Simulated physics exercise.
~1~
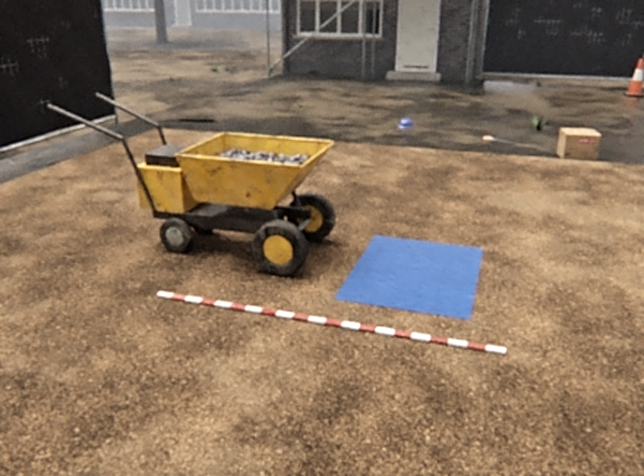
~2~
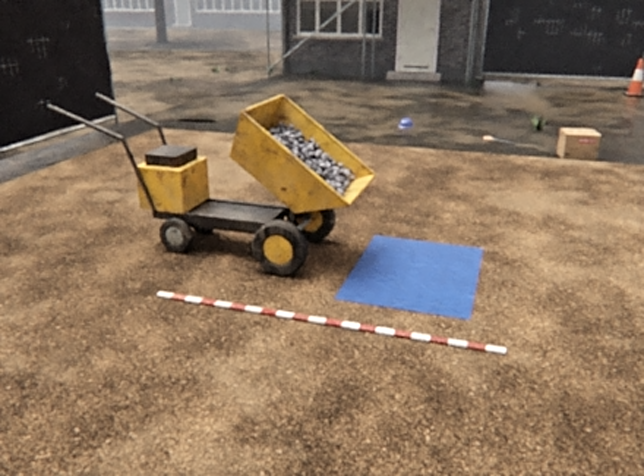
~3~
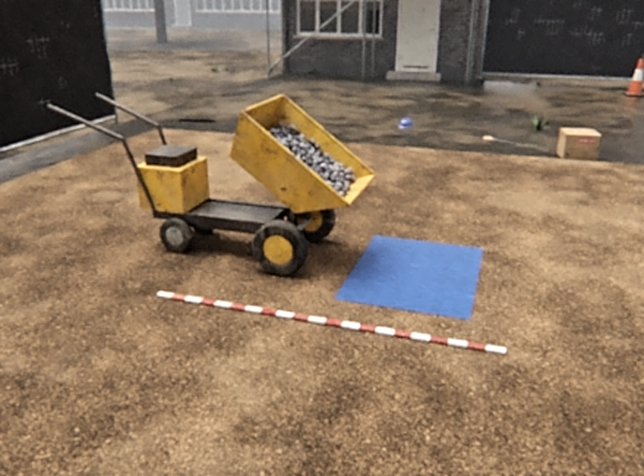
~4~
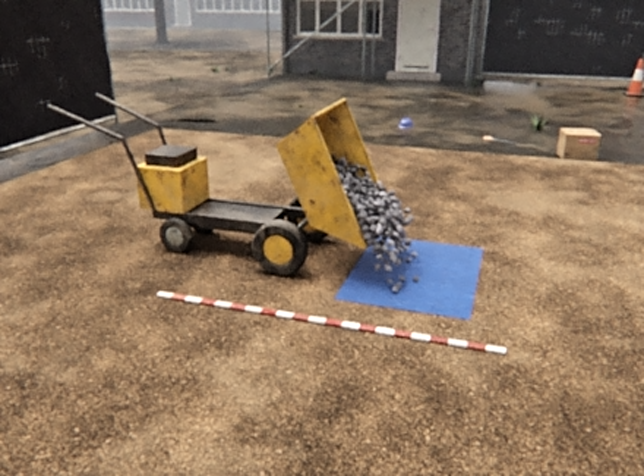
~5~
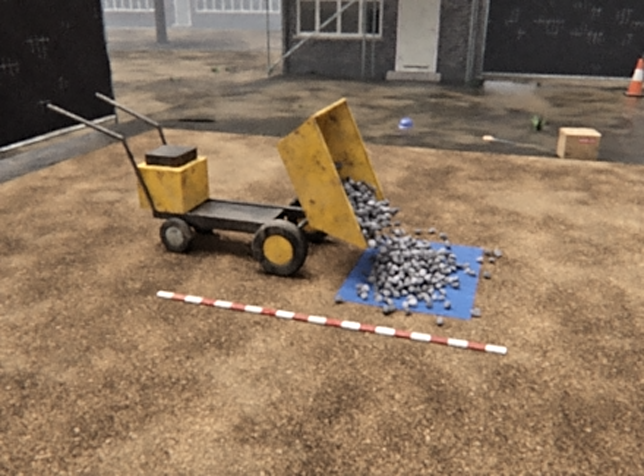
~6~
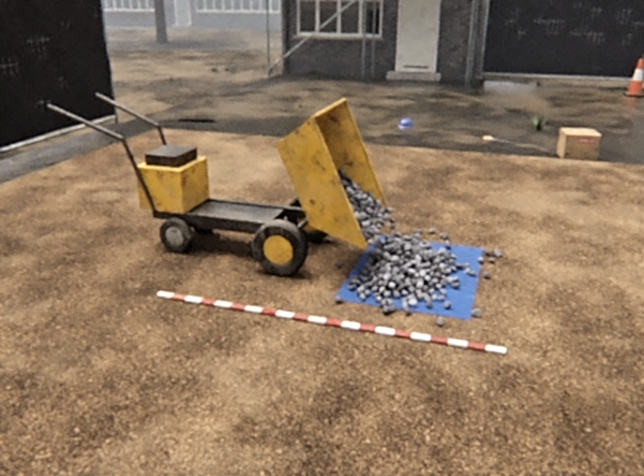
The yellow skip on a small motor barrow tipped forward to the right, paused with its grey stones still inside, then tilted steeply and poured many onto the blue sheet, ending still raised with stones left inside and a few scattered beyond the sheet.
